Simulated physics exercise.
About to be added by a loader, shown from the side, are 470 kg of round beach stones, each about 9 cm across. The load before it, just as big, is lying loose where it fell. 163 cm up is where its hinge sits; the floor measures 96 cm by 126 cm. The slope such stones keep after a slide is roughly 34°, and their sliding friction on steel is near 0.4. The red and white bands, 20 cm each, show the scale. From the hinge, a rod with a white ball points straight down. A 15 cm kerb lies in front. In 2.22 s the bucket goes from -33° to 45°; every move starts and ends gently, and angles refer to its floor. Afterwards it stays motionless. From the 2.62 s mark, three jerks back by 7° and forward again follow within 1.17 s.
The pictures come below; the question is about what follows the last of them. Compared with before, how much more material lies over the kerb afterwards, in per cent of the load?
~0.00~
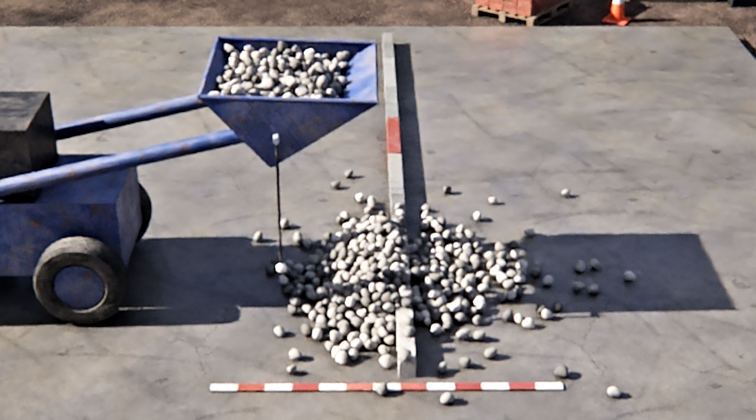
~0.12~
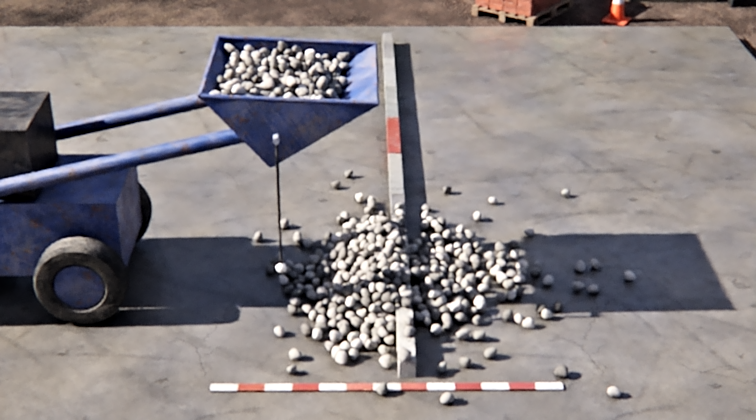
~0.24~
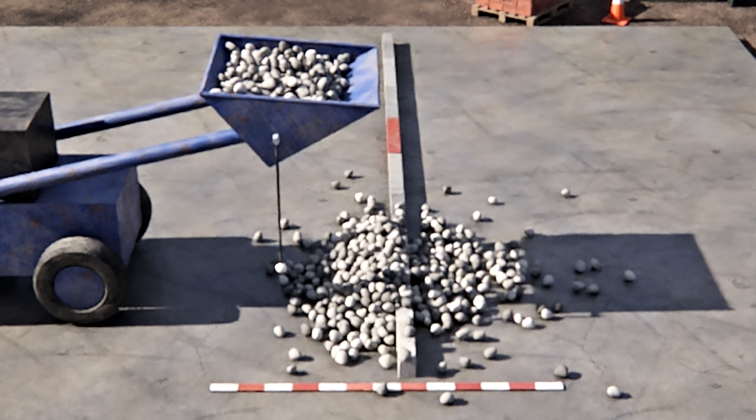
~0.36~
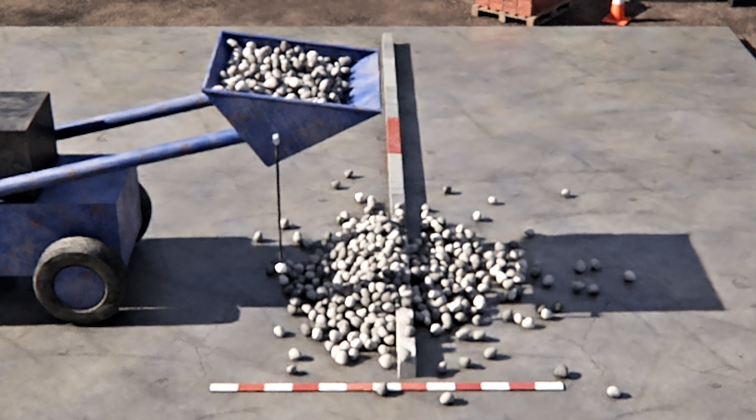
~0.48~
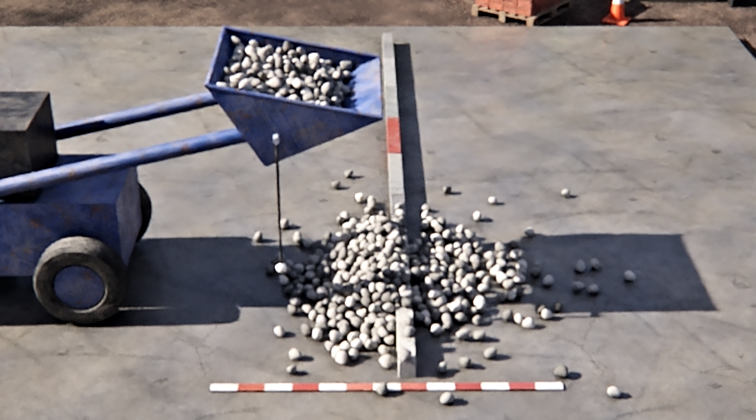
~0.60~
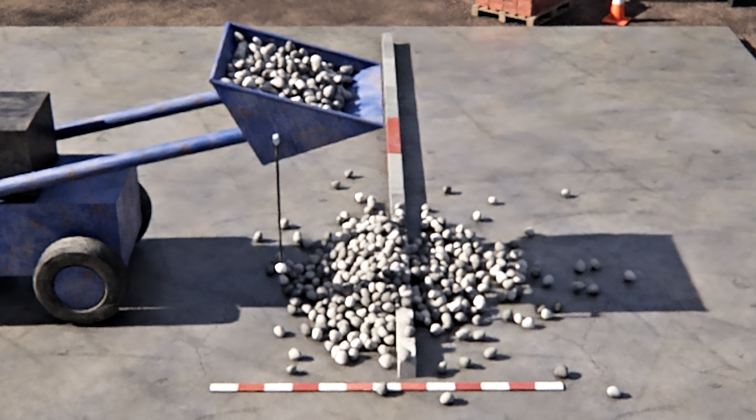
Some 70 per cent of a load more.
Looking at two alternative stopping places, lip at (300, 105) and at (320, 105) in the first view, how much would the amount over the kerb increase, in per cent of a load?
Case one about 0 %, case two about 10 %.
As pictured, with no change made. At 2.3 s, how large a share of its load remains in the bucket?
About 5 percent.
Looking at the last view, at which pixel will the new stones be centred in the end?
Near (434, 271).
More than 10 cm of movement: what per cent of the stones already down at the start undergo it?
I'd put it at about 30 per cent.
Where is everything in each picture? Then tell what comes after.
The first picture shows lip at (378, 103), floor tilted -33°, highest stones at (269, 61). The earlier load is highest near (391, 249), 26 cm above ground level, 69 % on this side of the kerb, 31 % over the kerb.
In the second picture, the bucket is at -32°, its lip at (378, 104); the top of the load is at (261, 58); the stones move at 0.0 m/s on average.
In the third picture, the bucket is at -30°, its lip at (379, 107); the top of the load is at (256, 58); the stones move at 0.1 m/s on average.
The fourth picture shows lip at (381, 112), floor tilted -27°, highest stones at (251, 59); the stones move at 0.1 m/s on average.
The fifth picture shows lip at (382, 118), floor tilted -24°, highest stones at (244, 55); the stones move at 0.1 m/s on average.
In the sixth picture, the bucket is at -19°, its lip at (384, 126); the top of the load is at (244, 53); the stones move at 0.2 m/s on average.
After 1.7 s the floor is at 33°; in per cent of one load, 83 in the bucket, 86 on this side of the kerb, 31 over the kerb; the foremost stones are at (589, 280).
After 2.3 s the floor is at 45°; in per cent of one load, 3 in the bucket, 118 on this side of the kerb, 79 over the kerb; the foremost stones are at (589, 280).
After 4.2 s the floor is at 45°; in per cent of one load, 0 in the bucket, 99 on this side of the kerb, 101 over the kerb; the foremost stones are at (601, 265).
After 7.0 s the floor is at 45°; in per cent of one load, 0 in the bucket, 99 on this side of the kerb, 101 over the kerb; the foremost stones are at (601, 265). Net gain over the kerb, 70.
